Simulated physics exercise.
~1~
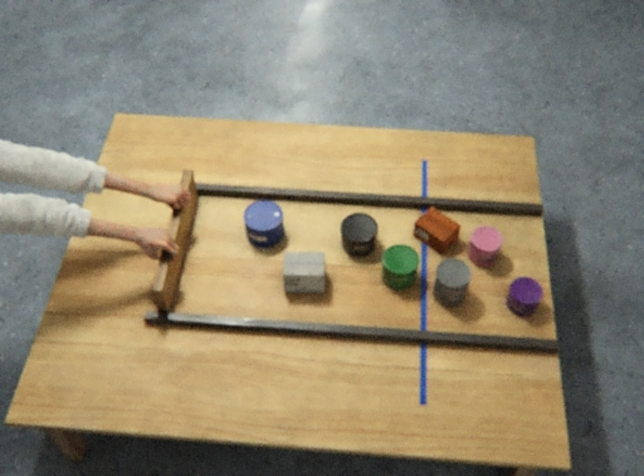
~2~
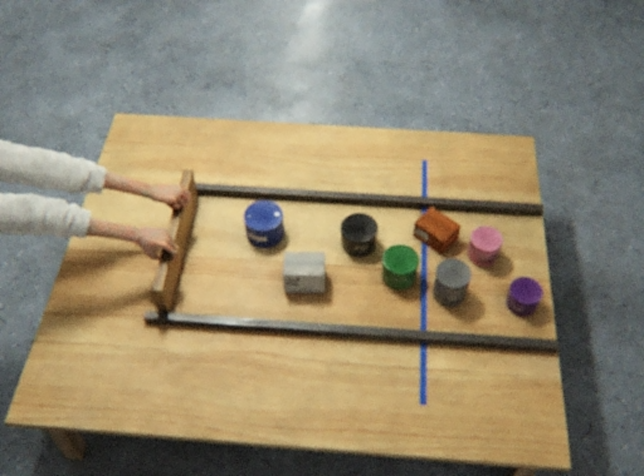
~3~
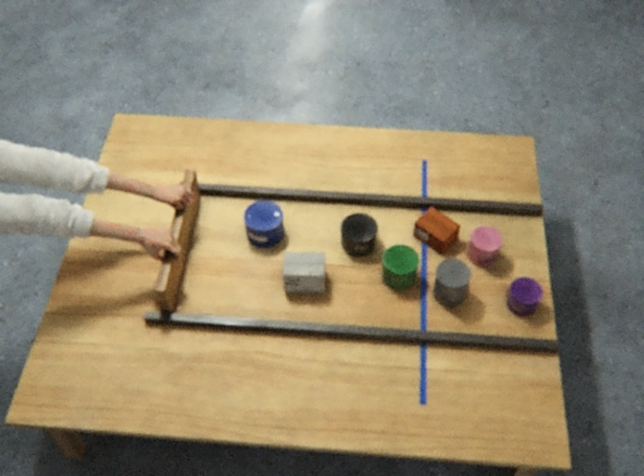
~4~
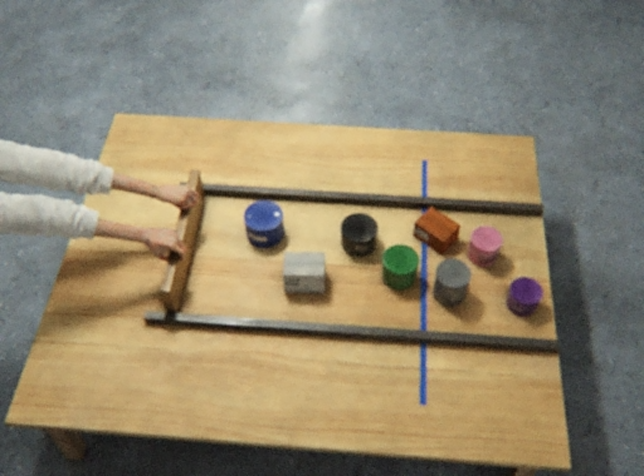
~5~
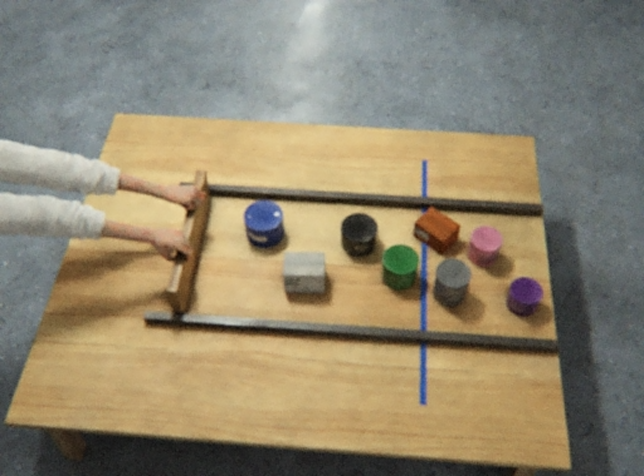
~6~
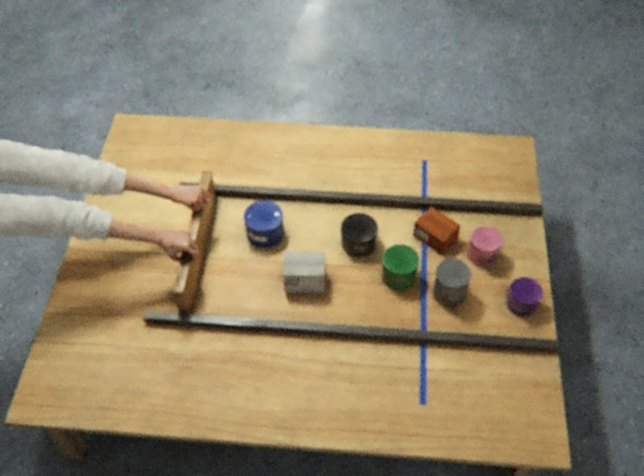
Wooden plank held by two hands sliding slightly right between dark rails on a table, toward motionless coloured tubs and blocks.
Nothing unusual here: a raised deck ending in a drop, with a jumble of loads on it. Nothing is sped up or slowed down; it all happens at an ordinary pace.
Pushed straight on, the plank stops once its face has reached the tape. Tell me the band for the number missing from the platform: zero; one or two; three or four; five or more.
After that push, what drops off the edge is none whatsoever.
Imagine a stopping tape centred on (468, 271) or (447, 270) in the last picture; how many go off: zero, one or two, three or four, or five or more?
The first spot gives just one or two, the second gives no fall at all.
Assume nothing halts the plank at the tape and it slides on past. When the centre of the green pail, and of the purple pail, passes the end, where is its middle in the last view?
Roughly (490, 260); for the second one, roughly (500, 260).
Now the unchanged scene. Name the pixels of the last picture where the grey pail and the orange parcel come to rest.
(485, 297) and (479, 216), approximately.
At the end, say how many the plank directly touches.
It's 2 of them.
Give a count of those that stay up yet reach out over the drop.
The tally is 0.
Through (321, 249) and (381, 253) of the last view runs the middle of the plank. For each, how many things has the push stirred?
At that stage 3; at the next, 6.
Early on, none off yet; purple pail at rest near (524, 297); pink pail at rest near (484, 247); grey pail at rest near (451, 283).
Finally, the number that fall off is zero.
